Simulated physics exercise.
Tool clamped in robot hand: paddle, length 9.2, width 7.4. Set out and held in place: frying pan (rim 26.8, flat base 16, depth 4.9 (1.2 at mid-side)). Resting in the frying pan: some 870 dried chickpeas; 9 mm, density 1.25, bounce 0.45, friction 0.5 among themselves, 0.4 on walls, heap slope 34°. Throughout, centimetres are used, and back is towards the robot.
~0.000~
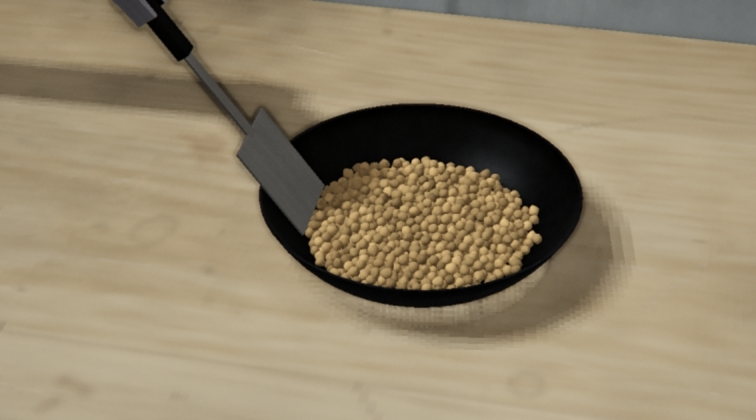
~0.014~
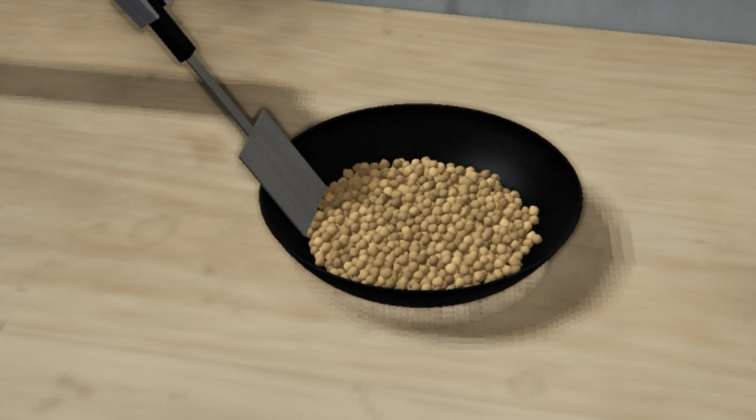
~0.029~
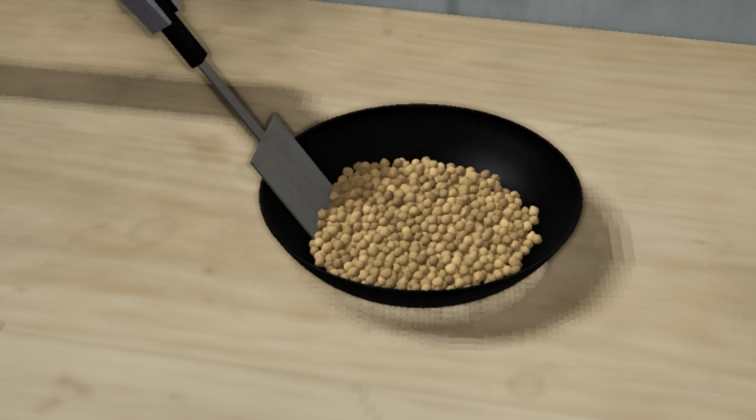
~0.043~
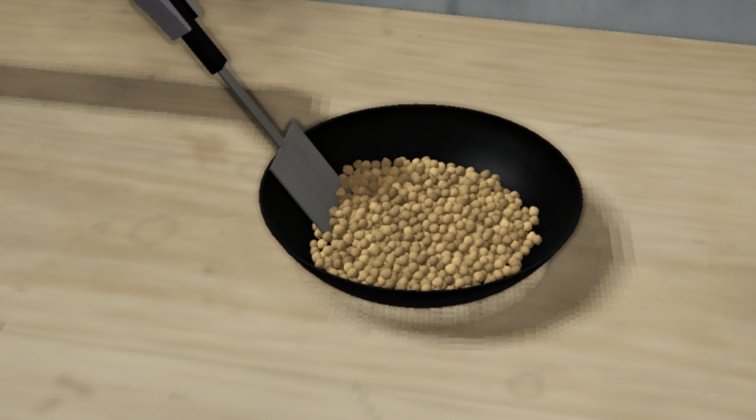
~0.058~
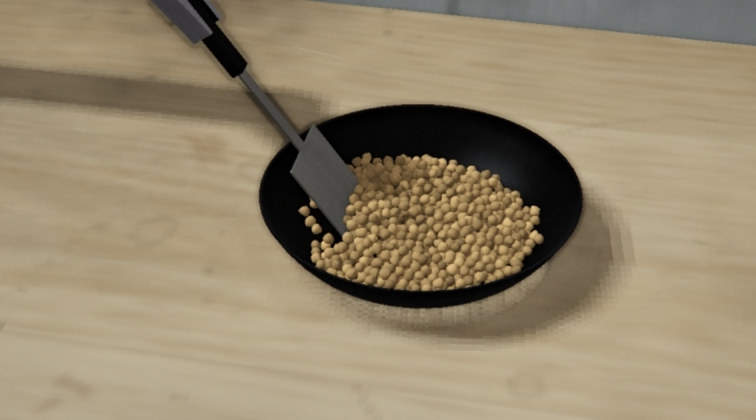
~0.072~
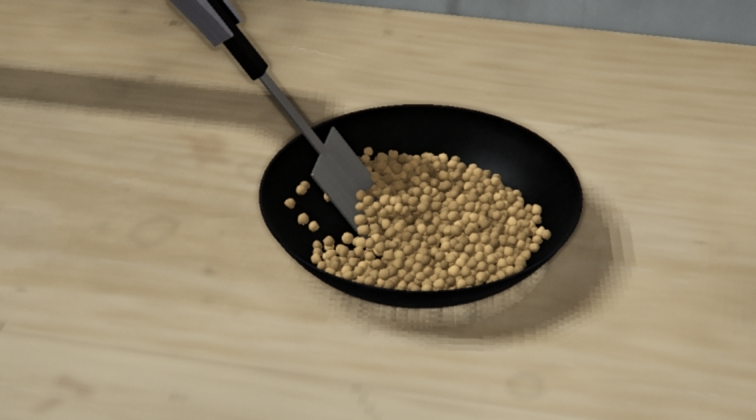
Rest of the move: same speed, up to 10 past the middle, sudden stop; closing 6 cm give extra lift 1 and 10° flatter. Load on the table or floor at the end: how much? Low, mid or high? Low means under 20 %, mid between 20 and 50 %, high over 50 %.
Mid.
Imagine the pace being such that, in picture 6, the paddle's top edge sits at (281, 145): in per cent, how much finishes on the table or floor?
Roughly 10 per cent.
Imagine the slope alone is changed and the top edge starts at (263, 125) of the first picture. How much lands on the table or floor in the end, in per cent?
Spill: Approx. 30 per cent.
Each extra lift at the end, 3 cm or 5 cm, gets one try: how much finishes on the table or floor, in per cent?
First try about 25 %, second try about 25 %.
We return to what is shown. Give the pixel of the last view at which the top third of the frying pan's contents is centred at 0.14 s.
Centre: Roughly (479, 216) in the last picture.
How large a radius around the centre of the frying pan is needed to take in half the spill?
Roughly 30 centimetres.
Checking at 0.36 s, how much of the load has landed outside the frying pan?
About 15 per cent.
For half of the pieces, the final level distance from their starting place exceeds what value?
Distance: Around 4 cm.
After 0.11 s, sloping 54°, highest piece 8 above the table; 867 in the frying pan.
After 0.14 s, sloping 51°, highest piece 9 above the table; 866 in the frying pan, 1 on the blade or in flight.
After 0.36 s, sloping 44°, highest piece 16 above the table; 600 in the frying pan, 117 on the table or floor, 150 on the blade or in flight.
After 1.41 s, sloping 44°, highest piece 6 above the table; 600 in the frying pan, 267 on the table or floor.
In the end, 600 in the frying pan, 267 on the table or floor. That is 31 % on the table or floor.
